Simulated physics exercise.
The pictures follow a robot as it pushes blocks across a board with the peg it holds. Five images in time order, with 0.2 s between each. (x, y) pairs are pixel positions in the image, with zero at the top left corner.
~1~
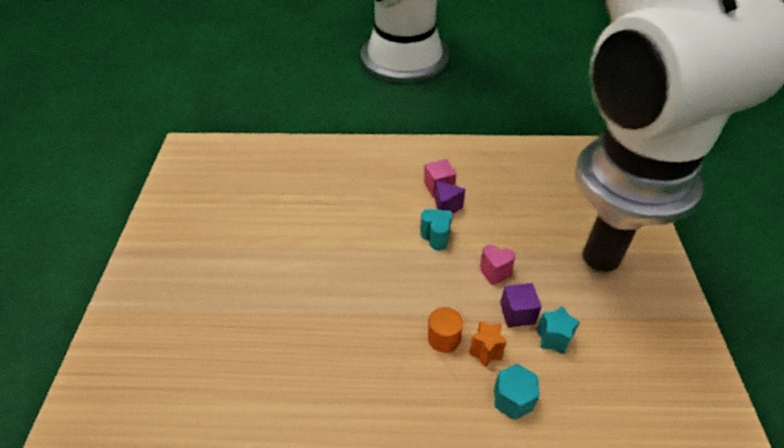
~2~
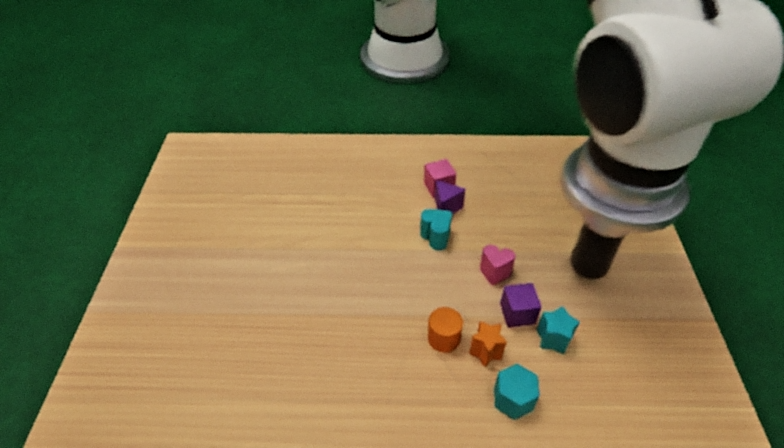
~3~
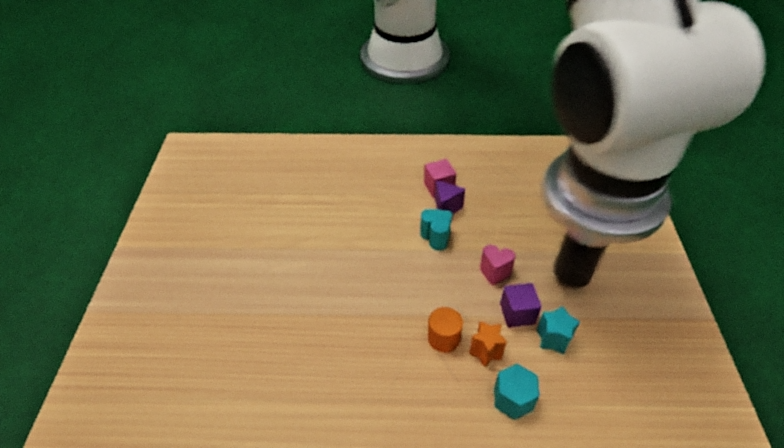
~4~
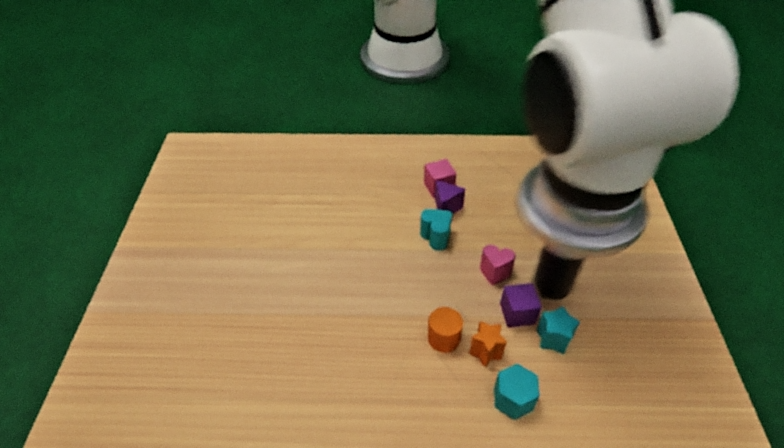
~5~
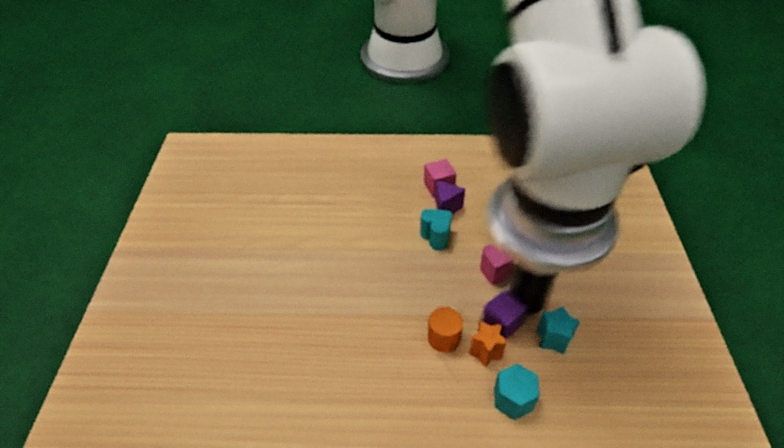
A white robot arm moved its dark peg left and toward the front of a wooden table, then nudged the purple square block slightly left while the other colorful blocks stayed put.
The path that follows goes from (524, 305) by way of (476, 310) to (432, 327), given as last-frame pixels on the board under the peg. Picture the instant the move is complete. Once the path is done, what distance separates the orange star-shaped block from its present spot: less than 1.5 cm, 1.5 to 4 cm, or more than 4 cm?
Between 1.5 and 4 cm.
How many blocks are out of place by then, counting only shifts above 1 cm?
Count: 3 or more.
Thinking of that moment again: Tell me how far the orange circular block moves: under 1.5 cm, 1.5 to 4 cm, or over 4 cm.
The block shifts between 1.5 and 4 cm.
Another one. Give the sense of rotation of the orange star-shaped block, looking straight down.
Short answer: Counterclockwise.
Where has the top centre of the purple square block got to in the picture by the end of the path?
Roughly at (476, 331).
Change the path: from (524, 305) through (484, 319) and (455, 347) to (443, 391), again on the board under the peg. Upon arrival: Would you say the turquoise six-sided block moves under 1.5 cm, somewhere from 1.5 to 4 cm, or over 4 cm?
The smallest band: Under 1.5 cm.
The first path, step by step. Halfway along, peg (477, 303); orange star-shaped block (483, 351); purple square block (480, 324), turned 50° anticlockwise.
At the end, peg (432, 320); orange circular block (421, 341); orange star-shaped block (485, 359), turned 25° anticlockwise; pink heart not moved; purple square block (476, 331), turned 70° anticlockwise.
